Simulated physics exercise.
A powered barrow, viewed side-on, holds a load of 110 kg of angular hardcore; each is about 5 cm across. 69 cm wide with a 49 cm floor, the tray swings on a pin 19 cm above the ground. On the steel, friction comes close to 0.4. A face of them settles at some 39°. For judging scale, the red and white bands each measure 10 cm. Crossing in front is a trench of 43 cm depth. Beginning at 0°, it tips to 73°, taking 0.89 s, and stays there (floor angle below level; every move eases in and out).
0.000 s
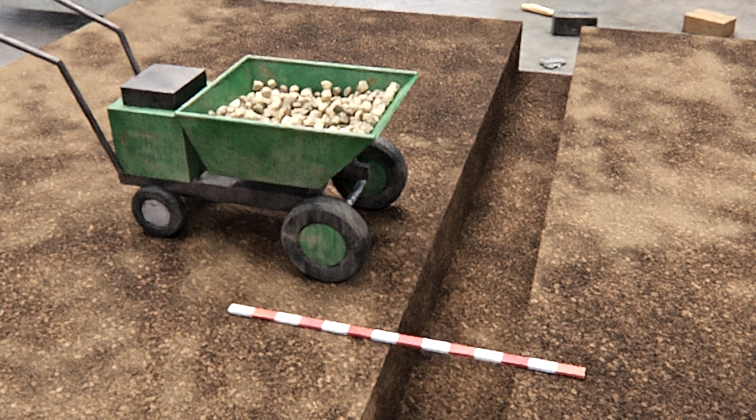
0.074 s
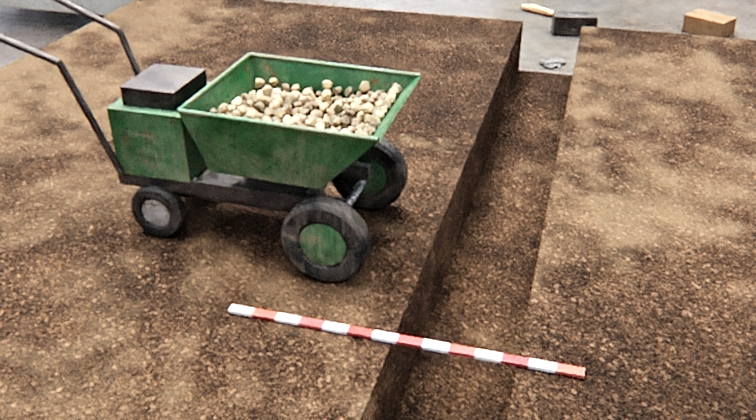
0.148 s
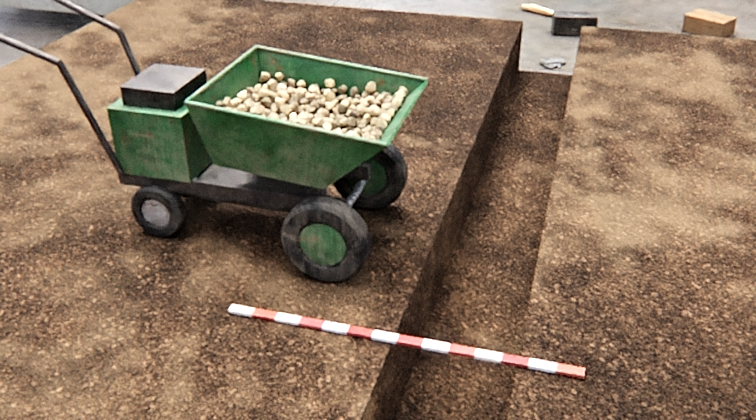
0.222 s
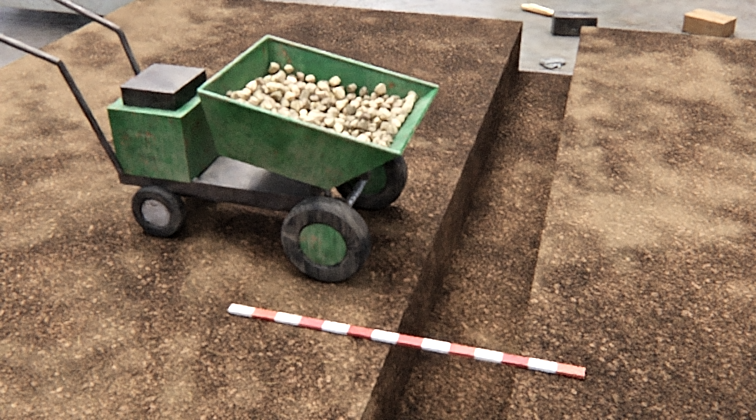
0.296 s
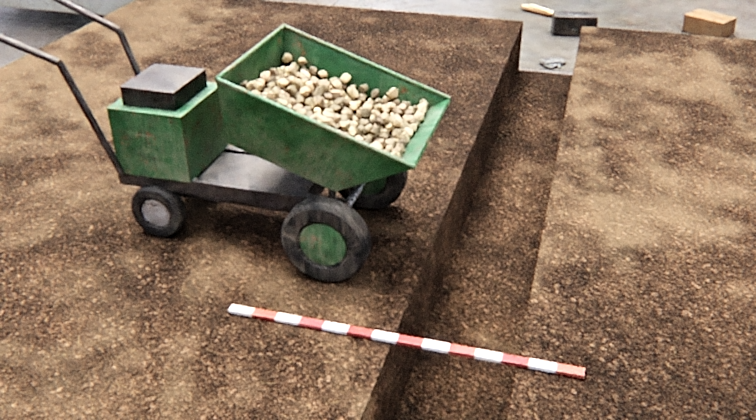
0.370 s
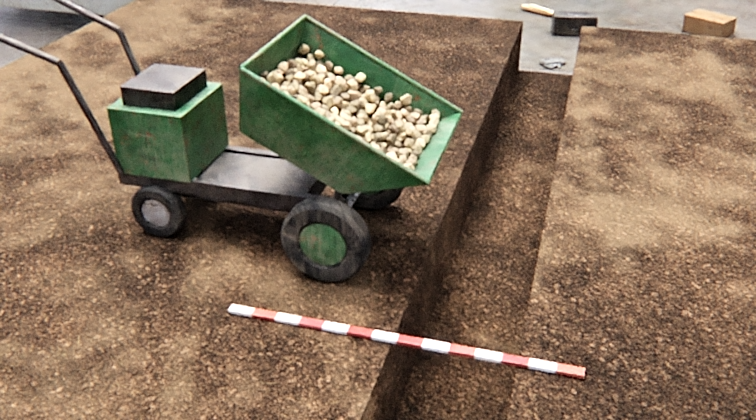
The green tray of a powered barrow tilts steadily toward the trench, carrying its pale stones.
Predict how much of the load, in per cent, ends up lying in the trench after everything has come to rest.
Roughly 94 per cent of it.
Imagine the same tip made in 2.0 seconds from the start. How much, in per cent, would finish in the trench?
Estimate: About 100 %.
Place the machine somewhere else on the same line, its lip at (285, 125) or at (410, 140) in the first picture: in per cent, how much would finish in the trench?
Some 60 and some 65 per cent, in that order.
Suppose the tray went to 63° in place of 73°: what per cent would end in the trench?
Roughly 65 percent.
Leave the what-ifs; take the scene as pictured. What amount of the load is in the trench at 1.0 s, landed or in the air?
About 25 per cent by then.
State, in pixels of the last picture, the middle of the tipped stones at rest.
Their centre sits close to (498, 327).
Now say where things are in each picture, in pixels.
The first picture shows lip at (375, 138), floor tilted 0°, highest stones at (373, 101).
In the second picture, the tray is at 1°, its lip at (378, 140); the top of the load is at (376, 99); the stones move at 0.3 m/s on average.
The third picture shows lip at (387, 145), floor tilted 5°, highest stones at (292, 94); the stones move at 0.5 m/s on average.
In the fourth picture, the tray is at 11°, its lip at (400, 154); the top of the load is at (272, 81); the stones move at 0.7 m/s on average.
The fifth picture shows lip at (414, 167), floor tilted 19°, highest stones at (284, 72); the stones move at 0.9 m/s on average.
In the sixth picture, the tray is at 27°, its lip at (428, 183); the top of the load is at (300, 63); the stones move at 0.9 m/s on average.
After 0.7 s the floor is at 62°; 100 % in the tray; the foremost stones are at (461, 205).
After 1.0 s the floor is at 73°; 74 % in the tray, 26 % in the trench; the foremost stones are at (524, 308).
After 1.3 s the floor is at 73°; 24 % in the tray, 69 % in the trench, 6 % past the trench; the foremost stones are at (619, 270).
After 3.3 s the floor is at 73°; 0 % in the tray, 94 % in the trench, 6 % past the trench; the foremost stones are at (643, 270).
